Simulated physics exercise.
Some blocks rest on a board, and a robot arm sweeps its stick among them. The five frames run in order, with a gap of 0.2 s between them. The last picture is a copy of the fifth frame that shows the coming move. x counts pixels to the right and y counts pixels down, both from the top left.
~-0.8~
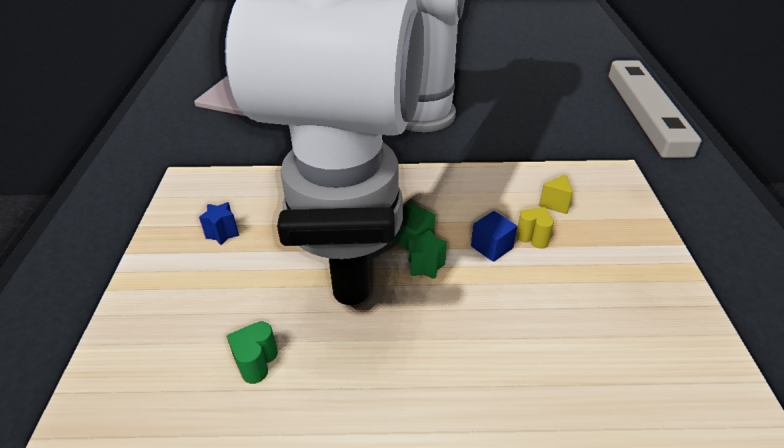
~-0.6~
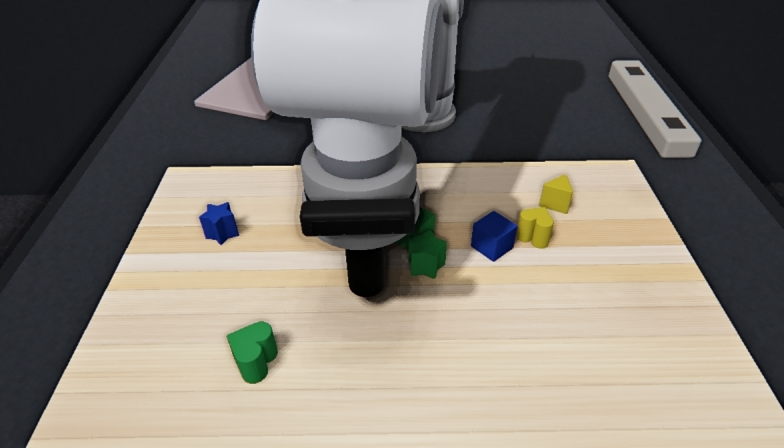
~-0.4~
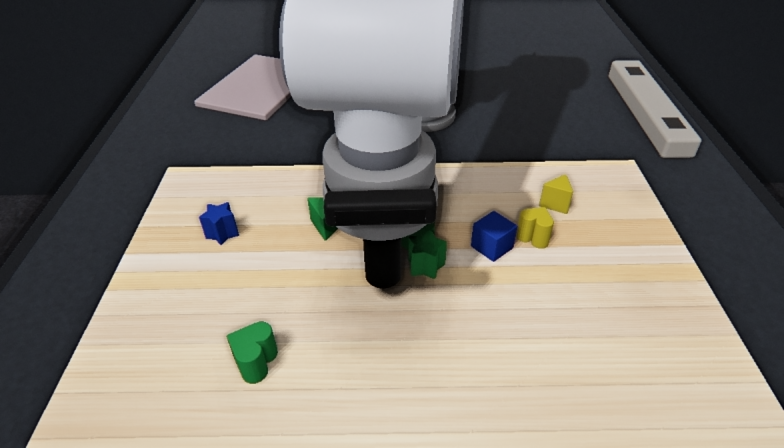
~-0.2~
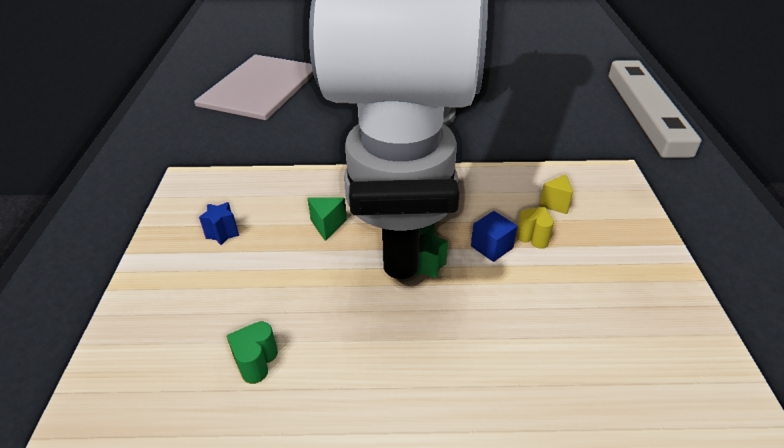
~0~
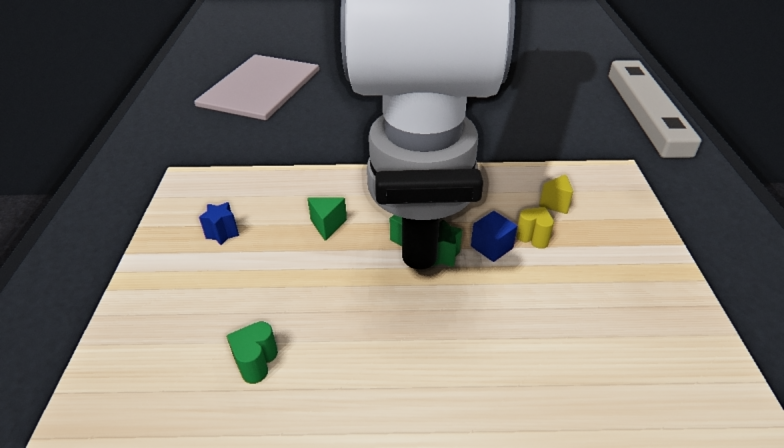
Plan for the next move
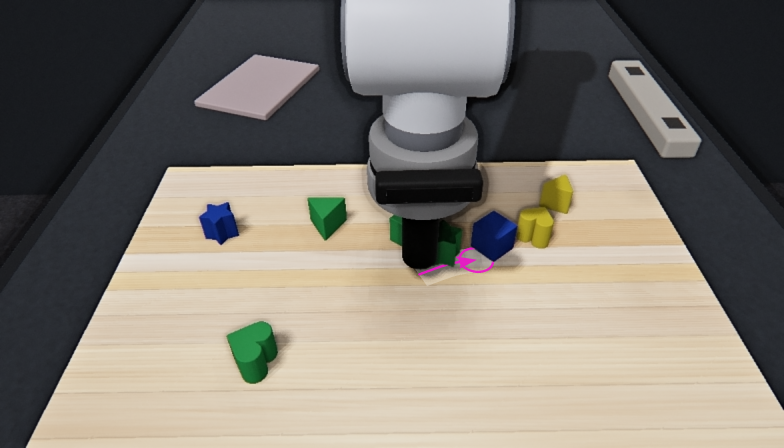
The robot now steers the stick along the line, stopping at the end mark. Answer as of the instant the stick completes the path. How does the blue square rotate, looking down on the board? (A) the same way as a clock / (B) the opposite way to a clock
A: The same way as a clock.
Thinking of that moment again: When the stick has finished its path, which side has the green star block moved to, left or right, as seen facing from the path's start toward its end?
It's going to go left.
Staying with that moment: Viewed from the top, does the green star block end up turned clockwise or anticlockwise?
Rotation: Counter-clockwise.
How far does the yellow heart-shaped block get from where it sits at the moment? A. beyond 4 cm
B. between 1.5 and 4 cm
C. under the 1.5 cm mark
Choice C: Under the 1.5 cm mark.
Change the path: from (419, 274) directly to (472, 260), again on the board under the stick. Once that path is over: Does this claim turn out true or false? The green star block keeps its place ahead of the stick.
That statement is not accurate.
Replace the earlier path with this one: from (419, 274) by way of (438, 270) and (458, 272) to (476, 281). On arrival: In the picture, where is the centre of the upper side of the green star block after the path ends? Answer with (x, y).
Around pixel (459, 225).
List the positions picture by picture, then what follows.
The first frame shows stick's lower end at (351, 292); green square at (413, 216); green star block at (427, 243); blue square at (496, 224); yellow heart-shaped block at (538, 215).
The second frame shows stick at (367, 284); blocks still.
The third frame shows stick at (383, 276); blocks still.
The fourth frame shows stick at (401, 267); blocks still.
The fifth frame shows stick at (420, 257); green square hidden; green star block at (443, 232); blue square at (496, 224); yellow heart-shaped block at (538, 215).
Drawn move, from (419, 274) over (438, 268) and (456, 262) to (476, 260).
On the path given first. Halfway along, stick at (448, 248); green star block at (458, 220), turned 40° anticlockwise.
At the end, stick at (479, 243); green square still; green star block at (467, 217), turned 90° anticlockwise; blue square at (503, 219), turned 35° clockwise; yellow heart-shaped block still.
